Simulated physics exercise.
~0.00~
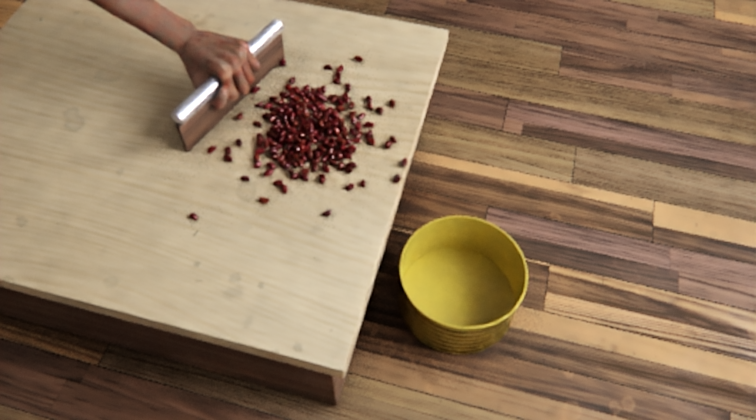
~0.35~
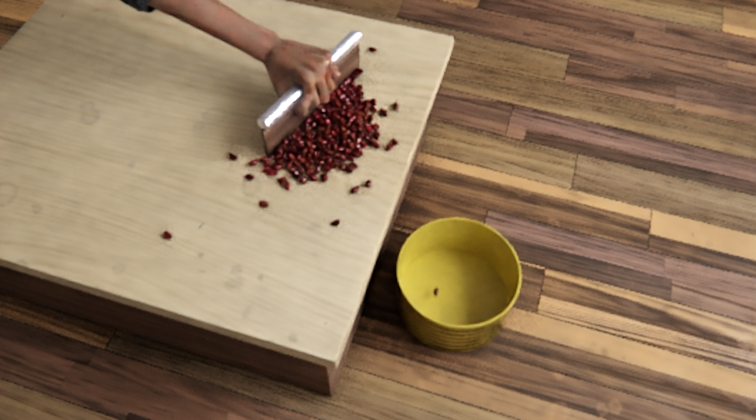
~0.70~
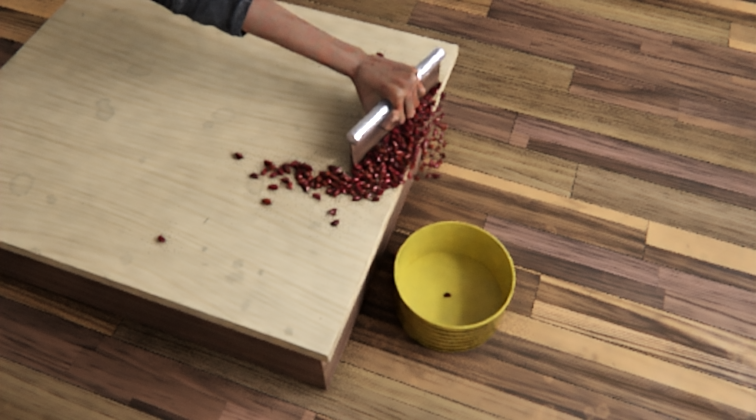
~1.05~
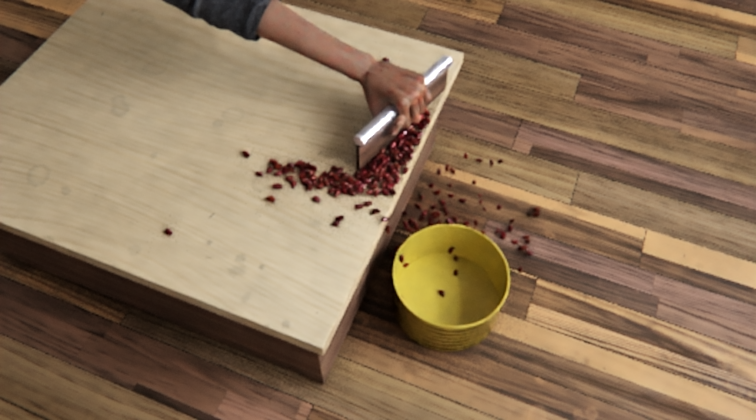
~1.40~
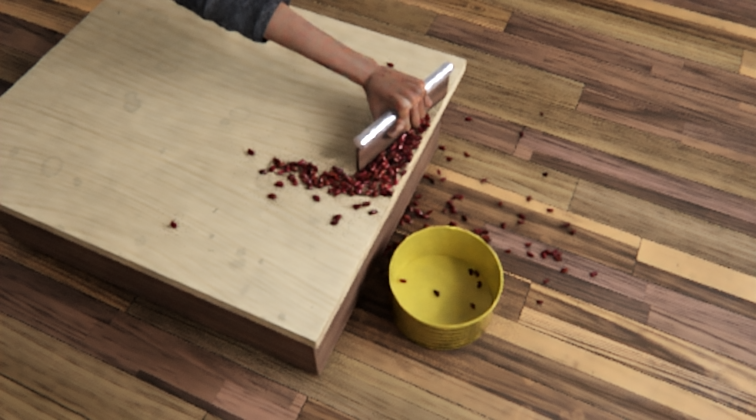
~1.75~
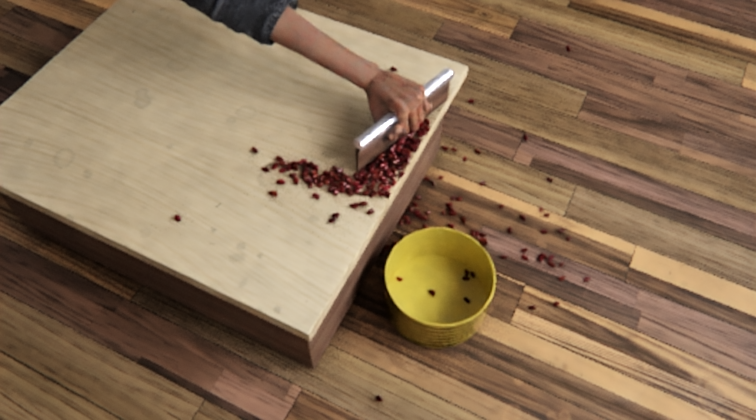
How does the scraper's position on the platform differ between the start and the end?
At the start the scraper is well in from the right edge, to the left of the bean pile. By the end it is farther right and slightly lower in view, stopped at the platform's right edge.
